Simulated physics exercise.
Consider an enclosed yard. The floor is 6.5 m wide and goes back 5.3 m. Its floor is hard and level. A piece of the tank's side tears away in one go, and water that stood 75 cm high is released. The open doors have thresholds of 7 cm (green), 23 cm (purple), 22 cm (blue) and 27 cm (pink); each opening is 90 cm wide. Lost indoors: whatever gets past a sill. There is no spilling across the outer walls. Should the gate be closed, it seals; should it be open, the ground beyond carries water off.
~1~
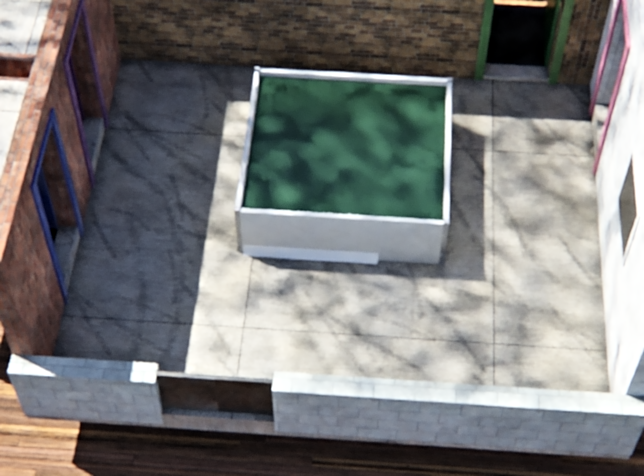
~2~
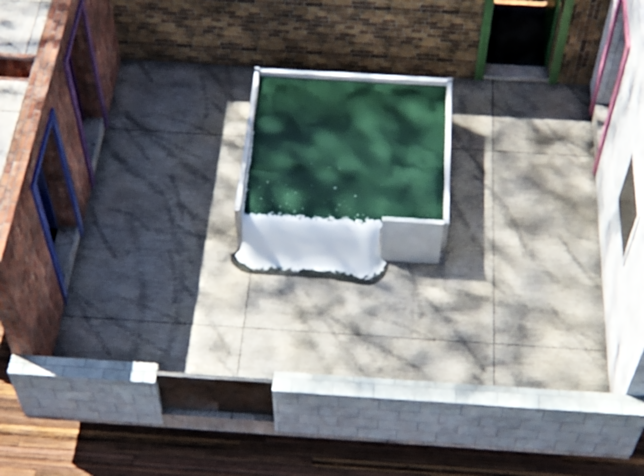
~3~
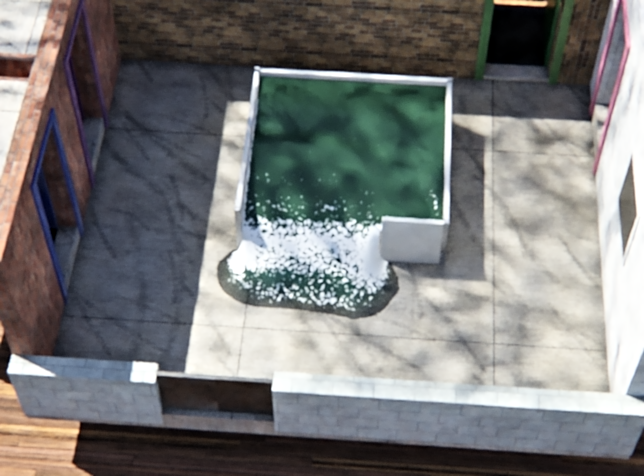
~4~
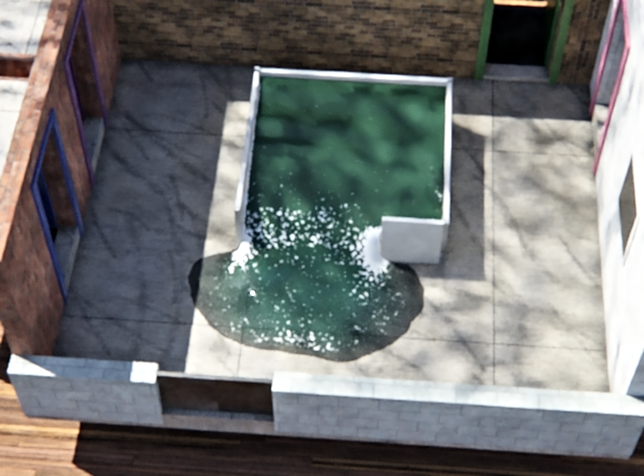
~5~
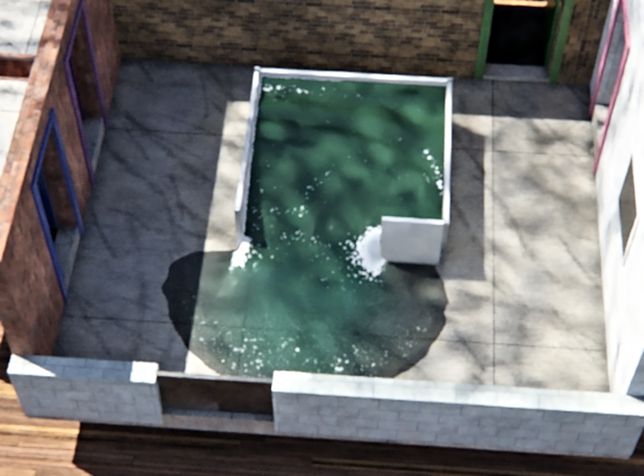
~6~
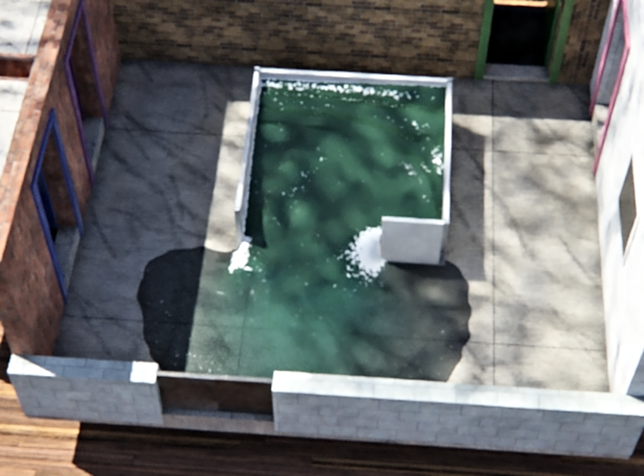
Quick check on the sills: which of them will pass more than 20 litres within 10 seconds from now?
In order: At the green door it looks set to land over the limit, at the purple door it looks set to land under the limit, at the blue door it looks set to land under the limit, at the pink door it looks set to land under the limit.
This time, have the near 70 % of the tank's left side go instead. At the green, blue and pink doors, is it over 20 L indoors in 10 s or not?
Note: Green beyond the mark, blue beyond the mark, pink short of the mark.
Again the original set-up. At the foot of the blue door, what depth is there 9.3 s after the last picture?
Average: ~ 9.0 cm.
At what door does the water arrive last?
It's the green door that comes last.
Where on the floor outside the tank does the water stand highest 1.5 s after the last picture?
Position: About (47, 388).
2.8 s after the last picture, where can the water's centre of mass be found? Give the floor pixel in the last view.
I'd say somewhere around (314, 267).
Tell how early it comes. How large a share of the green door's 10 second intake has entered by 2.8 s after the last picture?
About 0%.
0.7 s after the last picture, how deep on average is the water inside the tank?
The average depth is around 49 cm.
Then, 0.7 s after the last picture water covers 30 % of the floor and is deepest (52 cm) near (278, 403); green door not reached, purple door not reached, blue door not reached, pink door not reached.
Then, 1.5 s after the last picture water covers 40 % of the floor and is deepest (60 cm) near (47, 388); green door not reached, purple door not reached, blue door 12 cm at the sill, 0 L in, pink door not reached.
Then, 2.8 s after the last picture water covers 75 % of the floor and is deepest (37 cm) near (47, 388); green door not reached, purple door 7 cm at the sill, 0 L in, blue door 22 cm at the sill, 1 L in, pink door 4 cm at the sill, 0 L in.
Then, 5.3 s after the last picture water covers 95 % of the floor and is deepest (28 cm) near (415, 118); green door 20 cm at the sill, 69 L in, purple door 8 cm at the sill, 0 L in, blue door 15 cm at the sill, 3 L in, pink door 5 cm at the sill, 0 L in.
Then, 9.3 s after the last picture water covers 100 % of the floor and is deepest (20 cm) near (560, 87); green door 17 cm at the sill, 320 L in, purple door 14 cm at the sill, 0 L in, blue door 9 cm at the sill, 3 L in, pink door 17 cm at the sill, 0 L in.
